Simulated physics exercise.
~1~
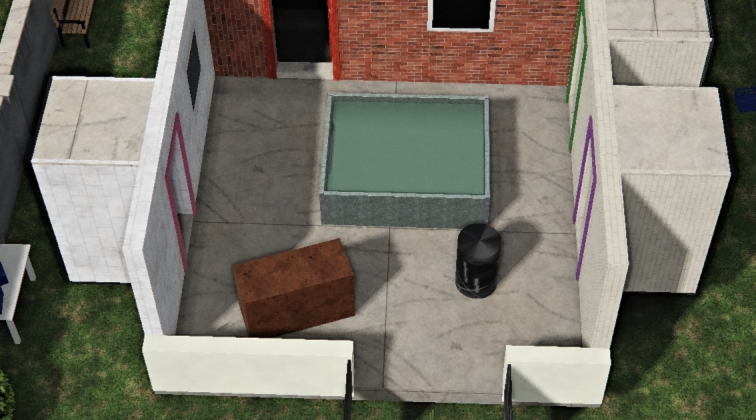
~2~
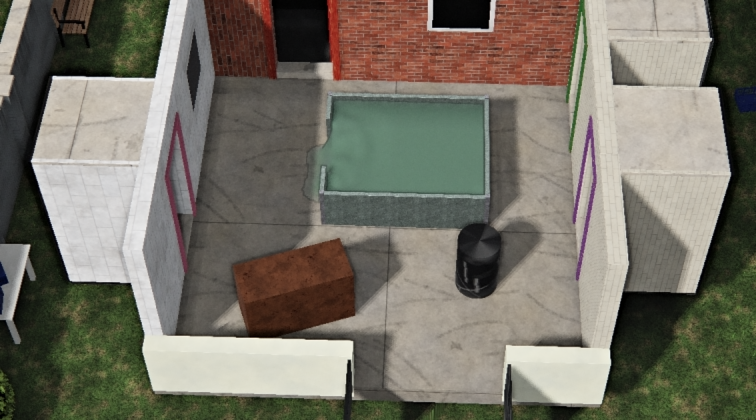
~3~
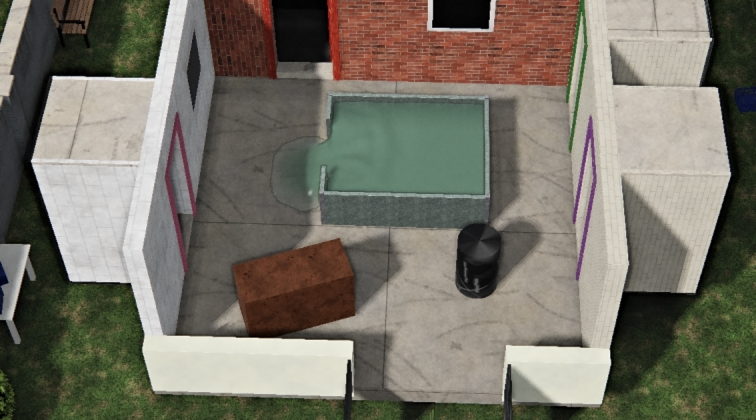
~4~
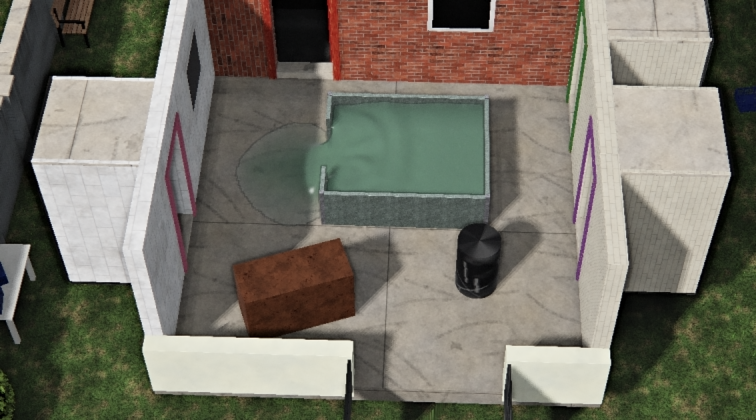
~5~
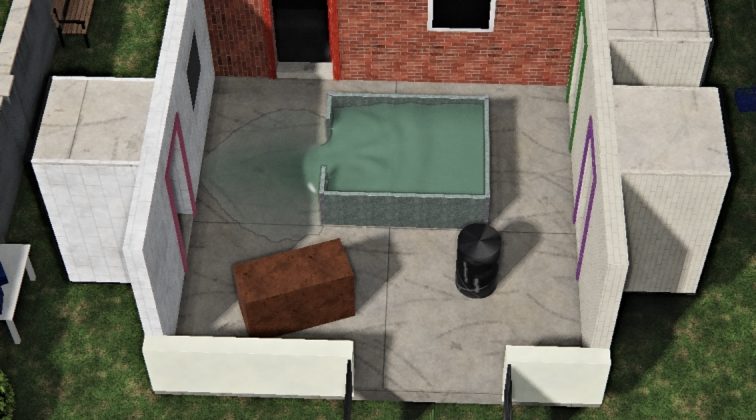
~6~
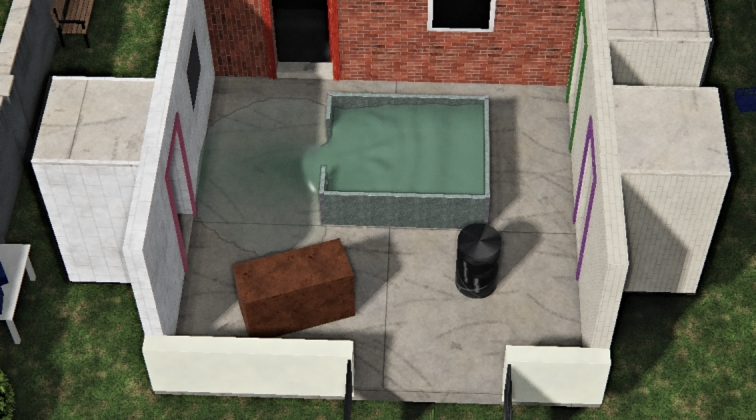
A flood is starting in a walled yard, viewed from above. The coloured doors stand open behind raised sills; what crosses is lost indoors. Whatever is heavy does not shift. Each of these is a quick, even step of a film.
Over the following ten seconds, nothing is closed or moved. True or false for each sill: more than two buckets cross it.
Purple door - false; green door - false; pink door - true; red door - false.
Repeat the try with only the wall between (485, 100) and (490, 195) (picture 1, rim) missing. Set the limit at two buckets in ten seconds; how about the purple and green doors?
Lab note: The purple one tops the threshold, the green one tops the threshold.
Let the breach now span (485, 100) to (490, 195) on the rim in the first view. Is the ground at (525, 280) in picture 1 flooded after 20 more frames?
At that place: Awash.
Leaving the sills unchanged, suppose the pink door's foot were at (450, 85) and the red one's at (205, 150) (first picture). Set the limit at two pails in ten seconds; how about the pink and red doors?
The pink door comes up short, and the red door gets past the limit as well.
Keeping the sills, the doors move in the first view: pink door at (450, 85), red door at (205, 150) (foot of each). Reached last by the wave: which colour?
I reckon it is the door marked purple.
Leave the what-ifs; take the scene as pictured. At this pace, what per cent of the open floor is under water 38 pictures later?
That works out at 90 %.
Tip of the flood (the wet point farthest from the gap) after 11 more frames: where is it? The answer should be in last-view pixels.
Somewhere around (172, 364).
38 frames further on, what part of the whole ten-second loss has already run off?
Near 55 in a hundred.
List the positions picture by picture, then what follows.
In the first frame, the tank at (406, 148) is whole and still.
In the second frame, water pours out at (329, 164) and has run to (315, 198).
In the third frame, the front is at (283, 150), out from the gap at (329, 165).
In the fourth frame, the front is at (241, 173), out from the gap at (329, 165).
In the fifth frame, water pours out at (329, 165) and has run to (202, 166).
In the sixth frame, the front is at (196, 207), out from the gap at (329, 164).
A moment on, water covers 25 % of the floor; the purple door not reached, the green door not reached, the pink door under two buckets in, the red door wet at the sill, nothing in.
Next, water covers 30 % of the floor; the purple door not reached, the green door not reached, the pink door over two buckets in, the red door wet at the sill, nothing in.
Then, water covers 50 % of the floor; the purple door not reached, the green door not reached, the pink door far over two buckets in, the red door wet at the sill, nothing in.
Later, water covers 90 % of the floor; the purple door wet at the sill, nothing in, the green door wet at the sill, nothing in, the pink door far over two buckets in, the red door under two buckets in.
In the end, water covers 95 % of the floor; the purple door wet at the sill, nothing in, the green door wet at the sill, nothing in, the pink door far over two buckets in, the red door under two buckets in.
